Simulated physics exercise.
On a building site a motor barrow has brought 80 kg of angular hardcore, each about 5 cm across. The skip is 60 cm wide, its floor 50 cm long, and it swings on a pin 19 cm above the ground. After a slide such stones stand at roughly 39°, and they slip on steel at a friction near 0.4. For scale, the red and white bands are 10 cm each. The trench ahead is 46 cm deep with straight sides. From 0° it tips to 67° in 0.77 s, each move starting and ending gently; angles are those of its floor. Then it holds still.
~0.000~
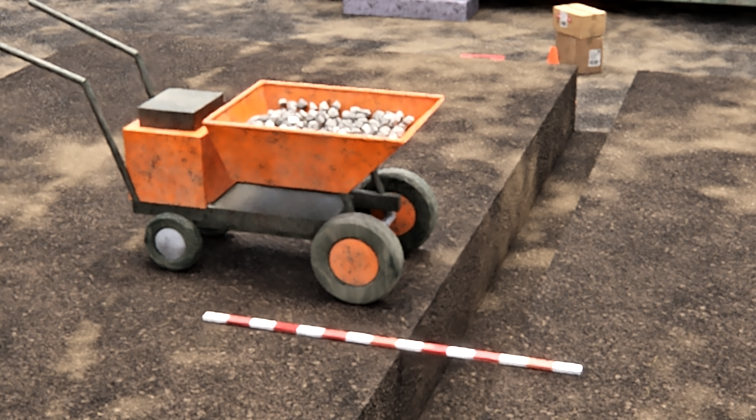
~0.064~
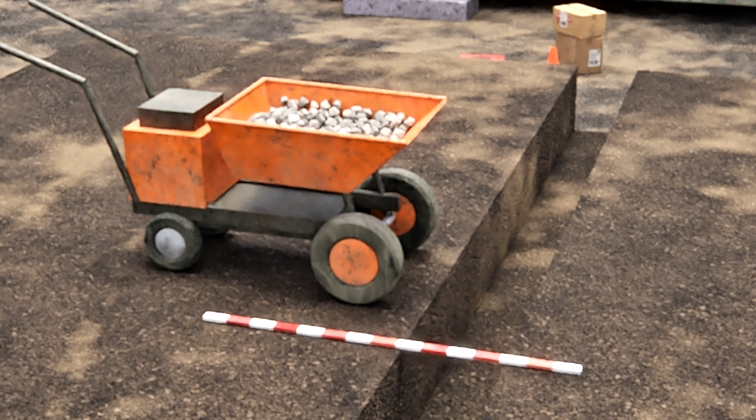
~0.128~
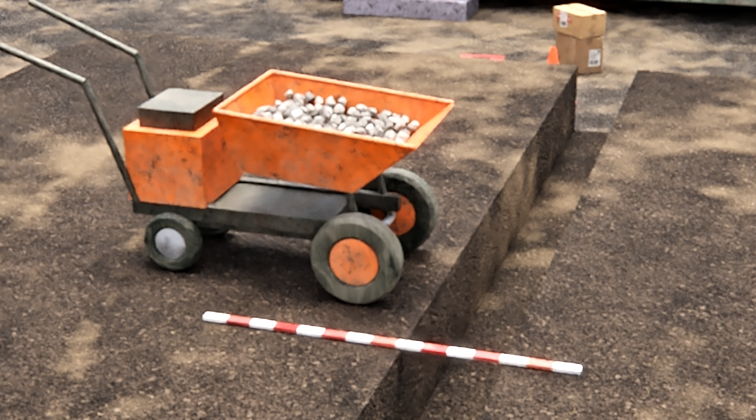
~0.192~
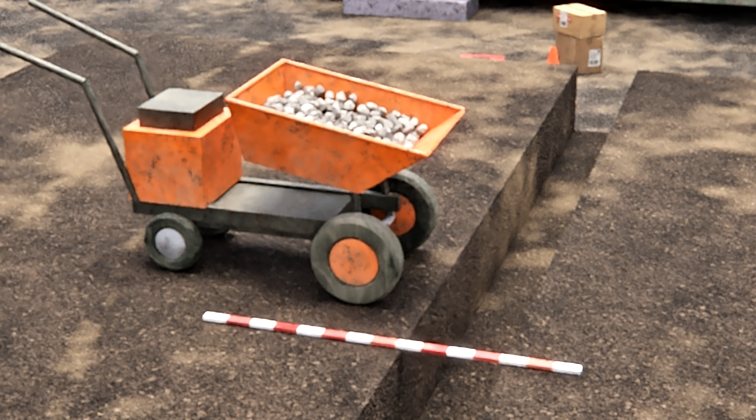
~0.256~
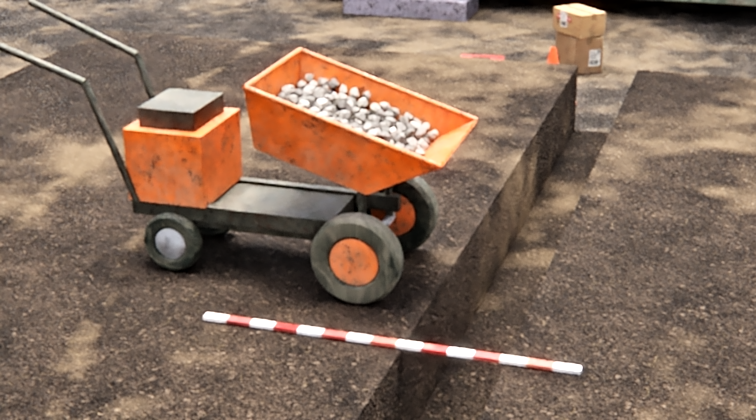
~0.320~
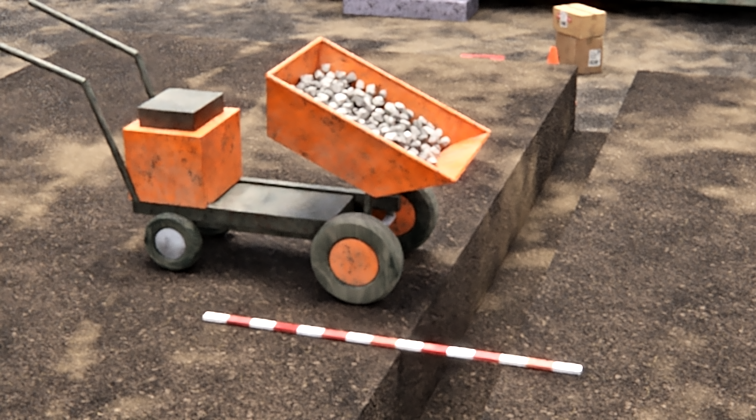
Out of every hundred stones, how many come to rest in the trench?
About 43 per cent.
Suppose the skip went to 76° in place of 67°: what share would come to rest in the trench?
In that case some 40 per cent.
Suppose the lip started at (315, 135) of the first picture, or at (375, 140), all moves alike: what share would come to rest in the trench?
Near 100 per cent from the first place, 70 from the second.
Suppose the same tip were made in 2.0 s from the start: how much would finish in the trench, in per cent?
It would be near 60 per cent.
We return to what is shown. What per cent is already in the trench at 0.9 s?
Some 5 per cent.
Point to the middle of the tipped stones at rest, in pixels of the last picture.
Near (554, 292).
After 0.6 s the floor is at 57°; 100 % in the skip; the foremost stones are at (474, 211).
After 0.9 s the floor is at 67°; 79 % in the skip, 7 % in the trench, 14 % past the trench; the foremost stones are at (565, 293).
After 1.2 s the floor is at 67°; 26 % in the skip, 14 % in the trench, 60 % past the trench; the foremost stones are at (695, 324).
After 3.2 s the floor is at 67°; 0 % in the skip, 43 % in the trench, 57 % past the trench; the foremost stones are past the picture's edge.
